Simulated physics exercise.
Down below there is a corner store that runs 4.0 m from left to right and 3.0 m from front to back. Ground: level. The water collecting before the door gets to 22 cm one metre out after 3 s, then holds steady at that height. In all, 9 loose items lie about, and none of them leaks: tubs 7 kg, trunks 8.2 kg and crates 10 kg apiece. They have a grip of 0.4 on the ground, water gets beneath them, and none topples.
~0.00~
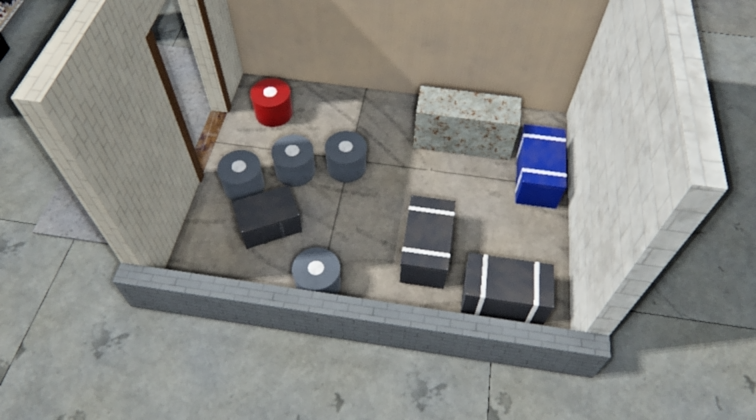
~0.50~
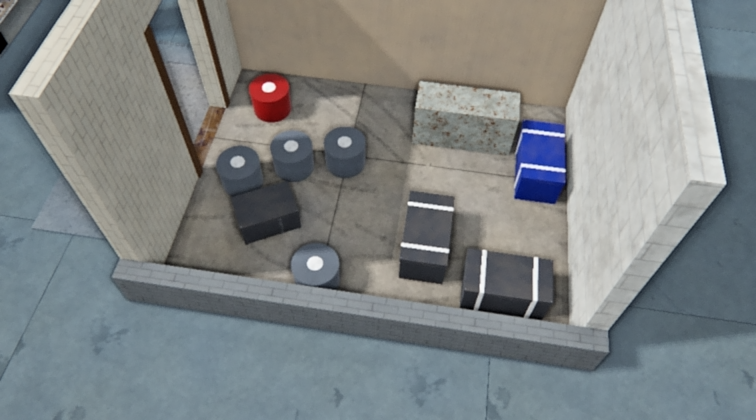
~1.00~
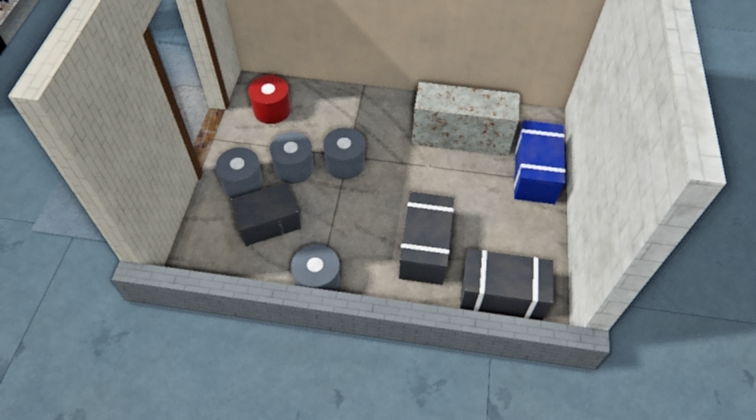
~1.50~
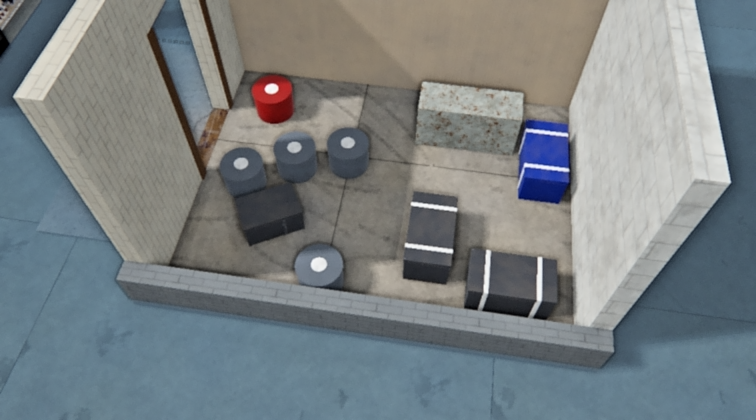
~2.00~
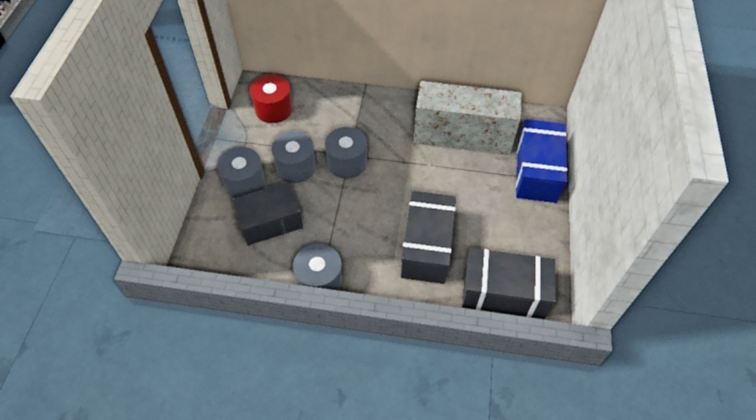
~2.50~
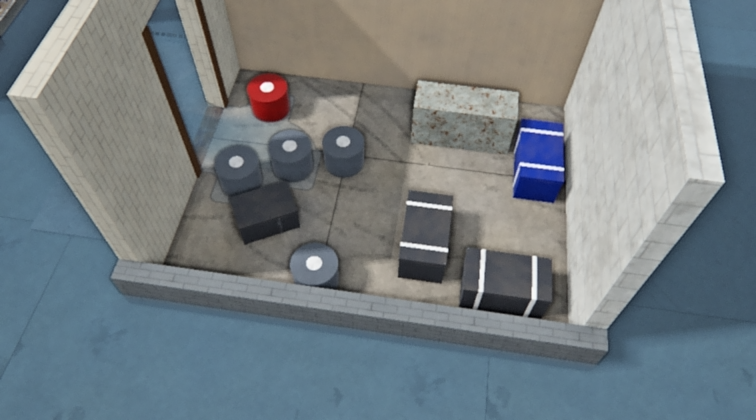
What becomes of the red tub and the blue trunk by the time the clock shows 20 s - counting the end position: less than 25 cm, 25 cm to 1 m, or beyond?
Red tub: A long trip. Blue trunk: A long trip.
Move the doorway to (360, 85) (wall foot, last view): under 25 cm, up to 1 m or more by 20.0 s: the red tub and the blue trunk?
The red tub covers a long distance, while the blue trunk creeps a bit.
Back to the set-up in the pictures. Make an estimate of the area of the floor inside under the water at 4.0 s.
Roughly 5.5 m2.
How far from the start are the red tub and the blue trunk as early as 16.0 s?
Shifts by then: Around 250 and 200 cm.
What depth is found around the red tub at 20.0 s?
Somewhere close to 20 cm.
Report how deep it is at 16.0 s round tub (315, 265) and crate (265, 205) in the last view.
Close to 14 and 17 centimetres.
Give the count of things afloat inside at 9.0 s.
The count is 6.
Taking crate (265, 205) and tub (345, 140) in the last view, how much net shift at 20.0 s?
First 40 cm, then 80 cm.
After 4.0 s the red tub is near (302, 68), 0.5 m from its start, aground; the blue trunk is near (542, 149), 0.0 m from its start, aground; 0 afloat.
After 9.0 s the red tub is near (507, 87), 2.7 m from its start, afloat; the blue trunk is near (510, 142), 0.4 m from its start, afloat; 6 afloat.
After 16.0 s the red tub is near (465, 137), 2.3 m from its start, afloat; the blue trunk is near (417, 251), 1.9 m from its start, afloat; 9 afloat.
After 20.0 s the red tub is near (530, 258), 3.5 m from its start, afloat; the blue trunk is near (321, 246), 2.6 m from its start, afloat; 9 afloat.
